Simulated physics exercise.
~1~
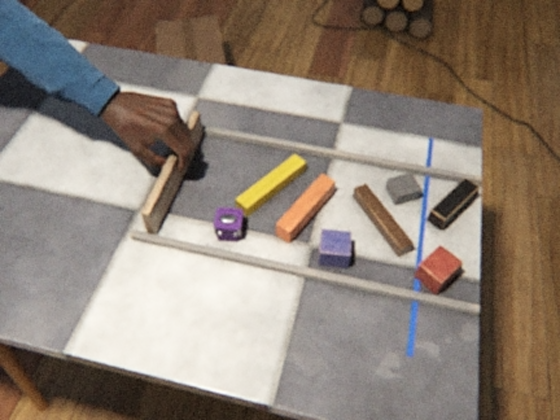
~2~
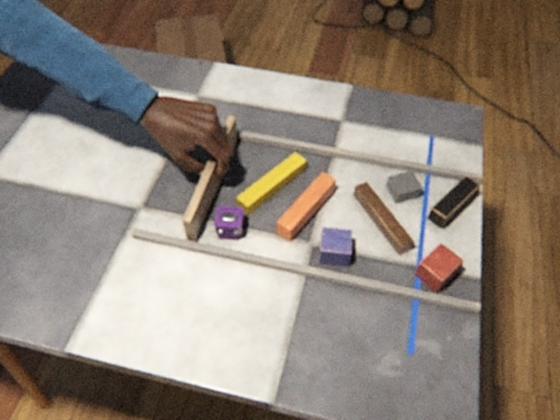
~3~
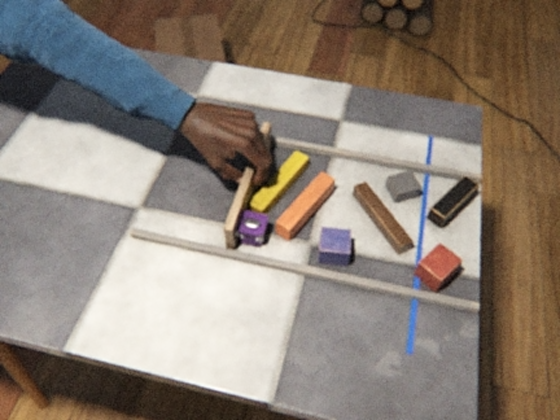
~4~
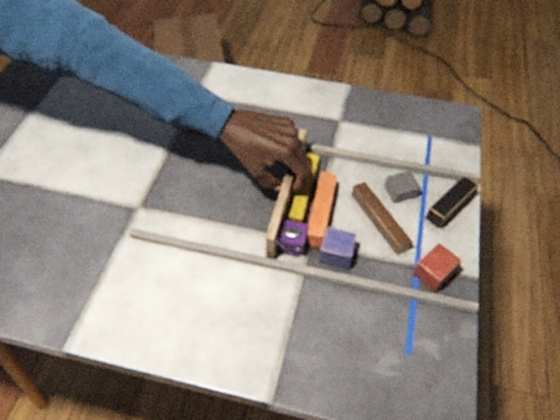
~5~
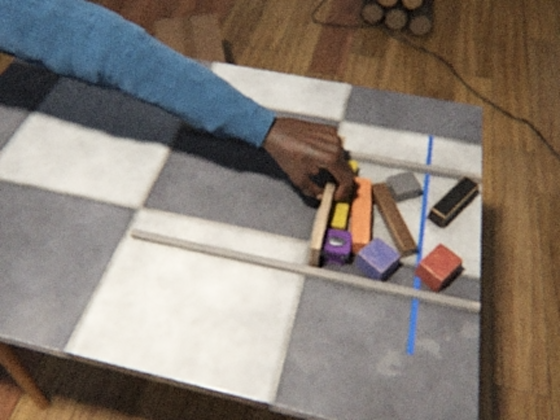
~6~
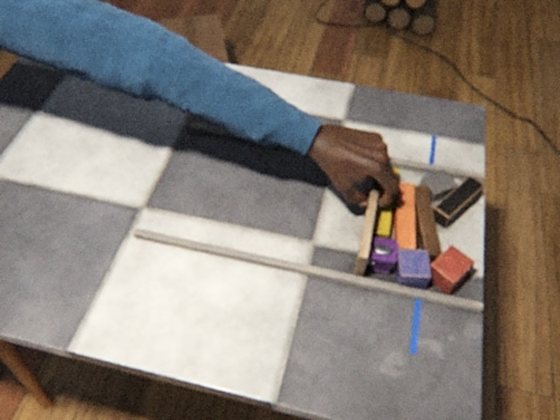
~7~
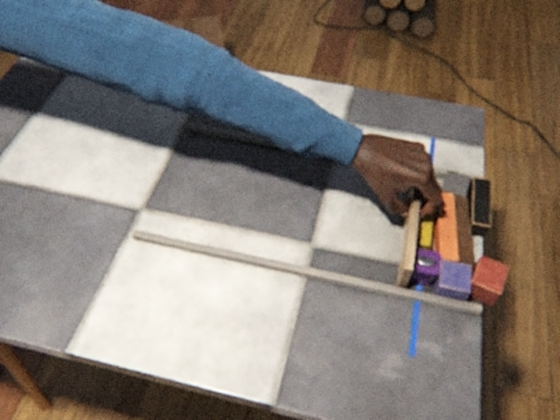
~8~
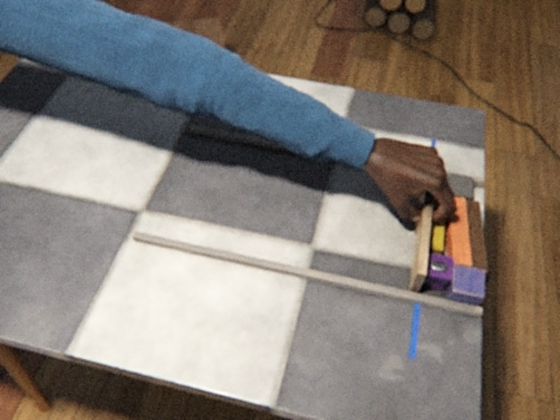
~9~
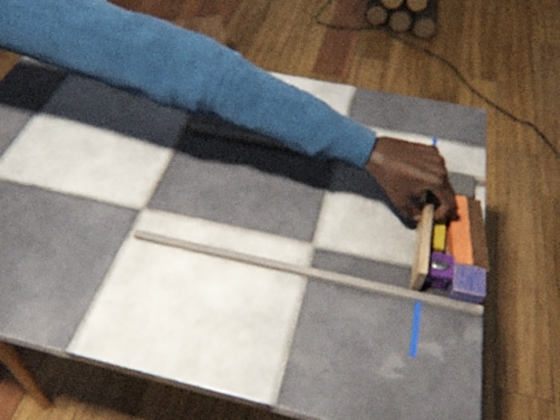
A hand in a blue sleeve pushed an upright wooden board rightward along a channel on a checkered table, gathering colorful bars and blocks until the red block and black bar went over the end, then stopped with the others bunched at the edge.
